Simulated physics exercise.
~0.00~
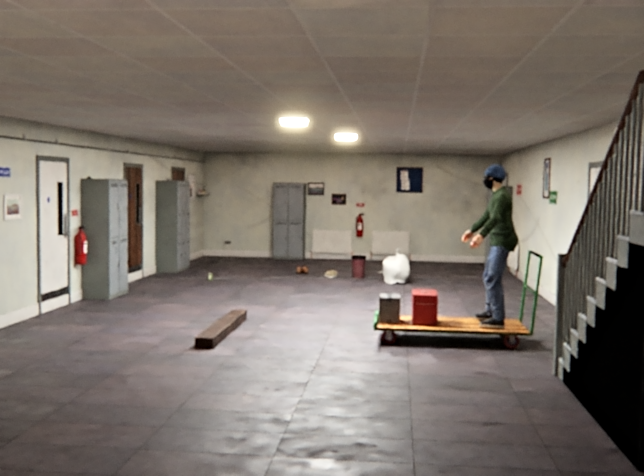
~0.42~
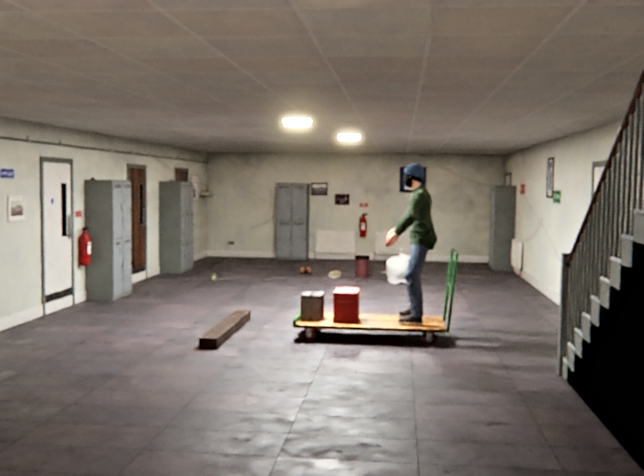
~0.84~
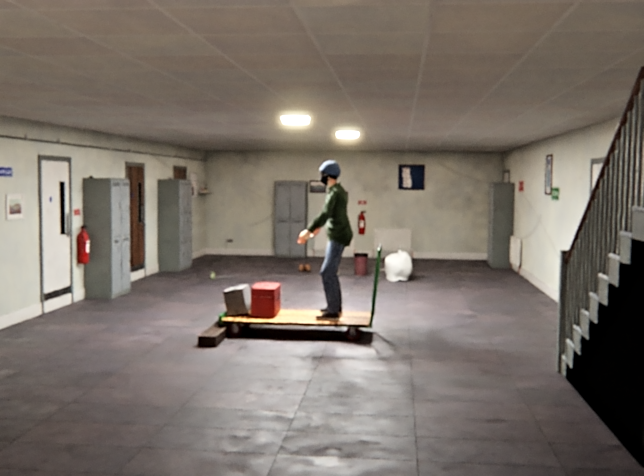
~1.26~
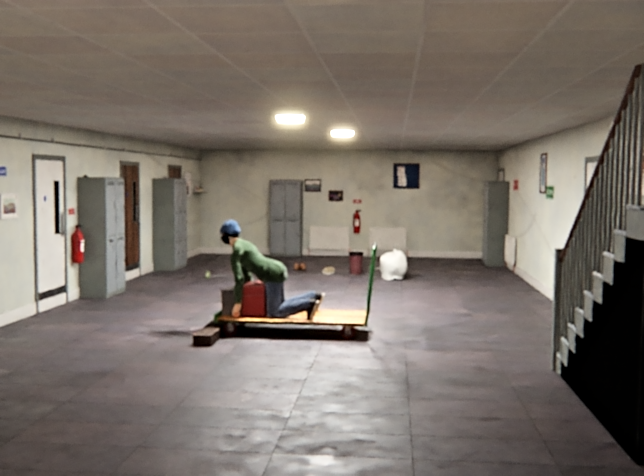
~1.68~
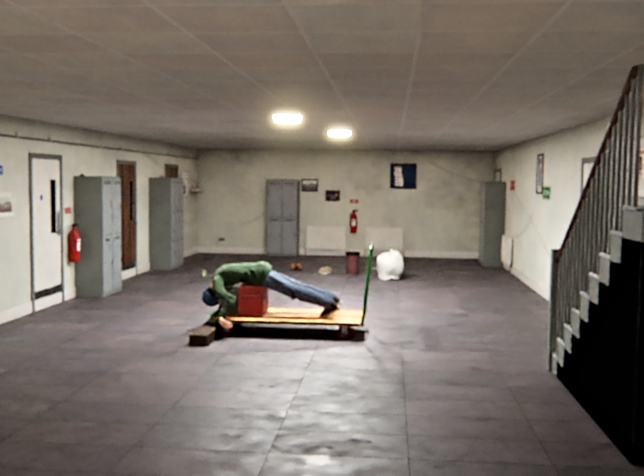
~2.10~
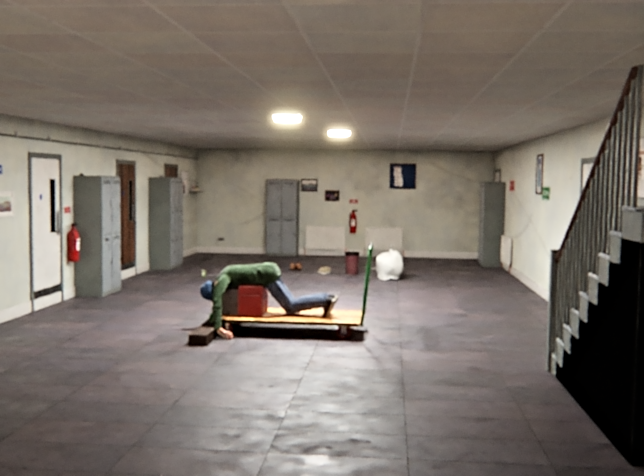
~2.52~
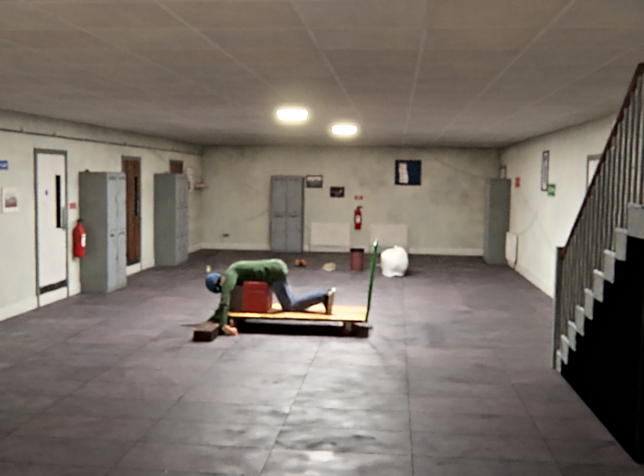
A person in a blue helmet, green top and jeans stands on a flat trolley with a wooden deck and green handle, seen from across a grey-floored room with lockers, doors and a staircase at right. A red toolbox and a grey parcel sit ahead of them as the trolley rolls left toward a low brown sill. It stops against the sill, and the parcel tips briefly, then settles upright. The person drops to their knees, pitches forward over the boxes and ends draped across the red toolbox, head and arms hanging near the sill, with both boxes still aboard.
